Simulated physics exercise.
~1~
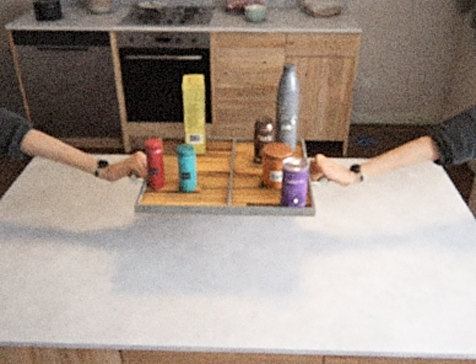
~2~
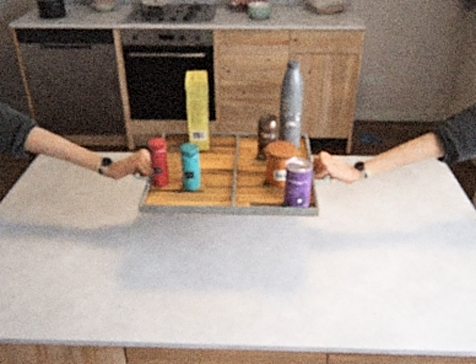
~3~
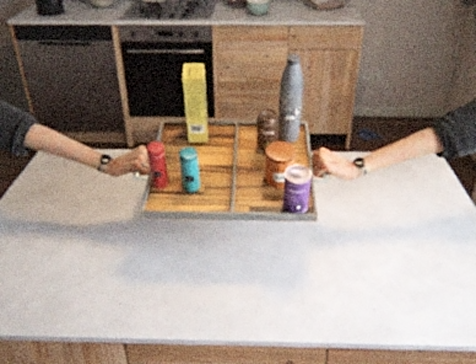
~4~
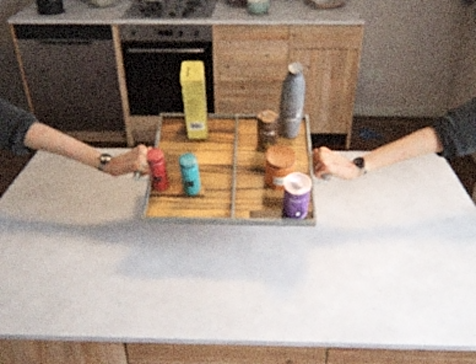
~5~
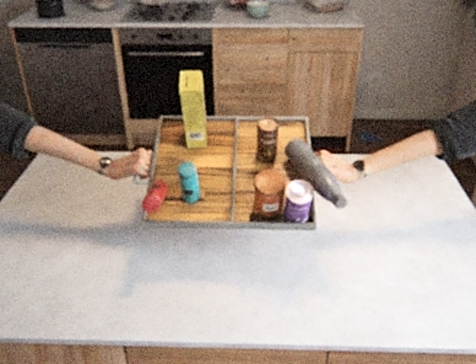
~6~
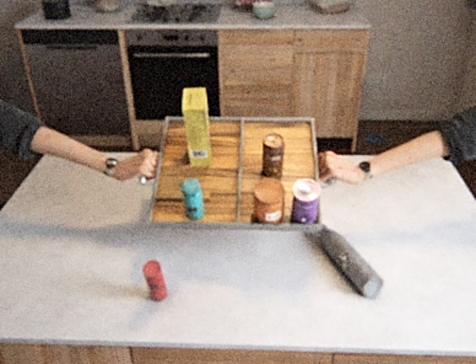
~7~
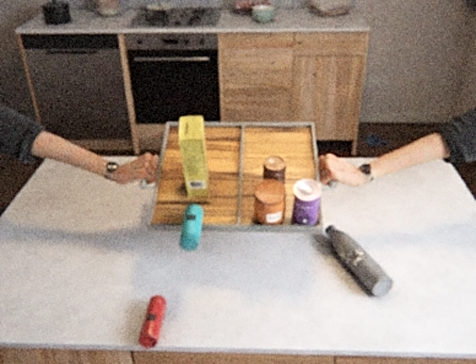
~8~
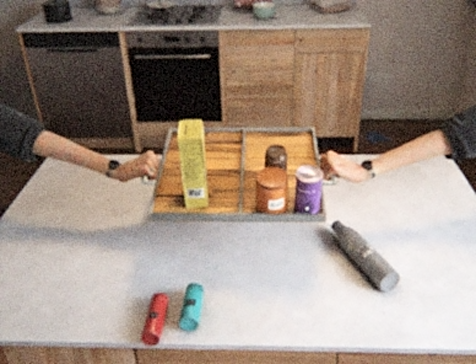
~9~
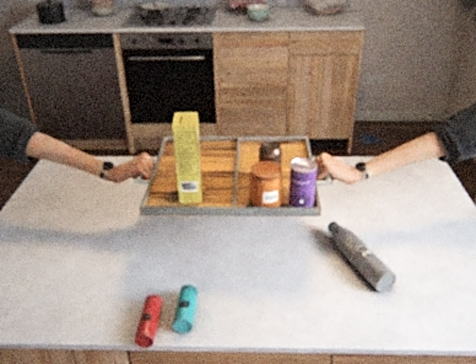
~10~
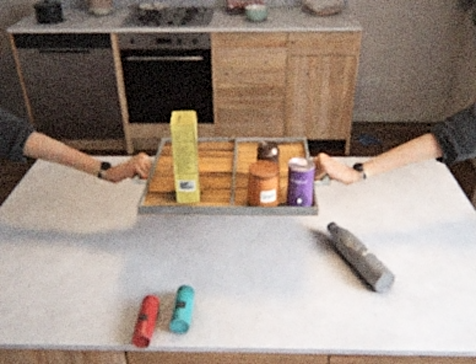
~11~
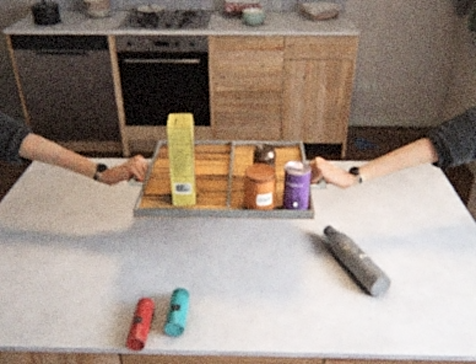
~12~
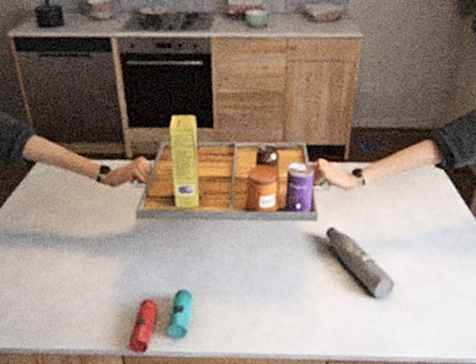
Two hands tilting a tray towards the viewer, toppling a grey bottle and two shakers onto the table, then levelling it again.
